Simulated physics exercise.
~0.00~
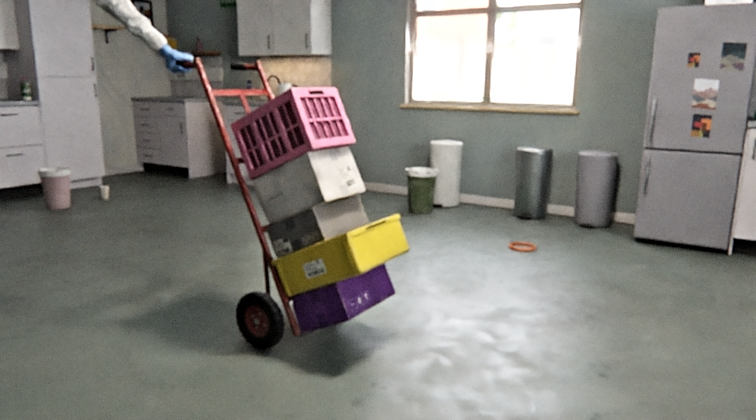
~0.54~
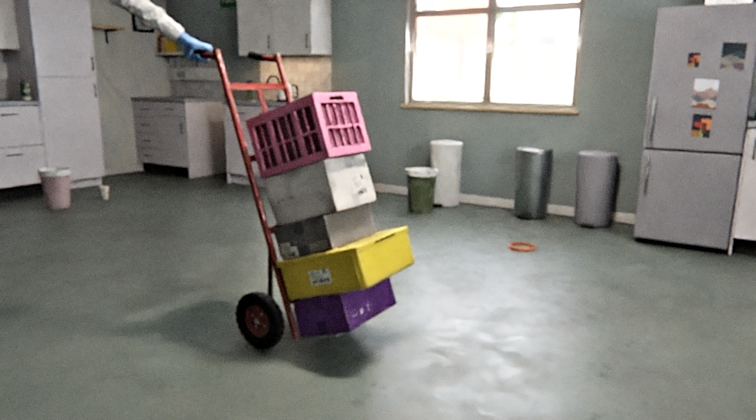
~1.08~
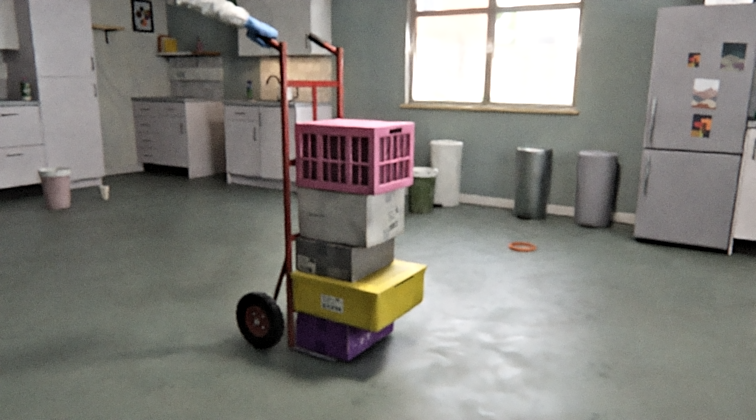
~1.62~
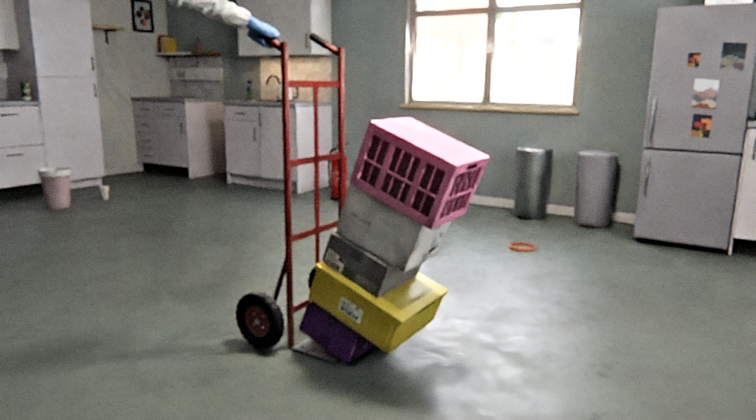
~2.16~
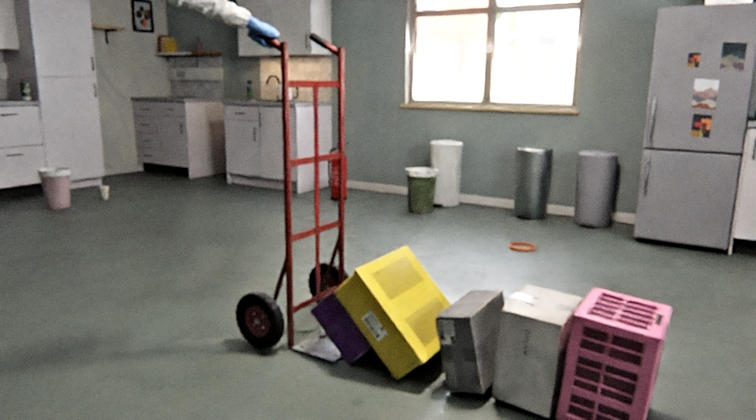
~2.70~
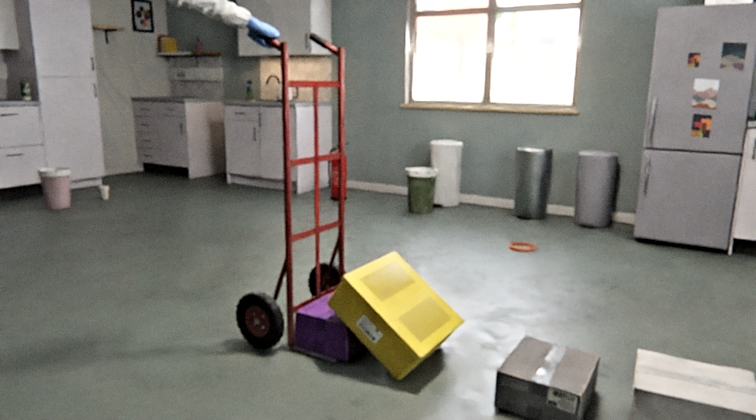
Stacked crate and boxes toppling forward off a red sack truck as a gloved hand swings it upright, leaving yellow tote leaning.
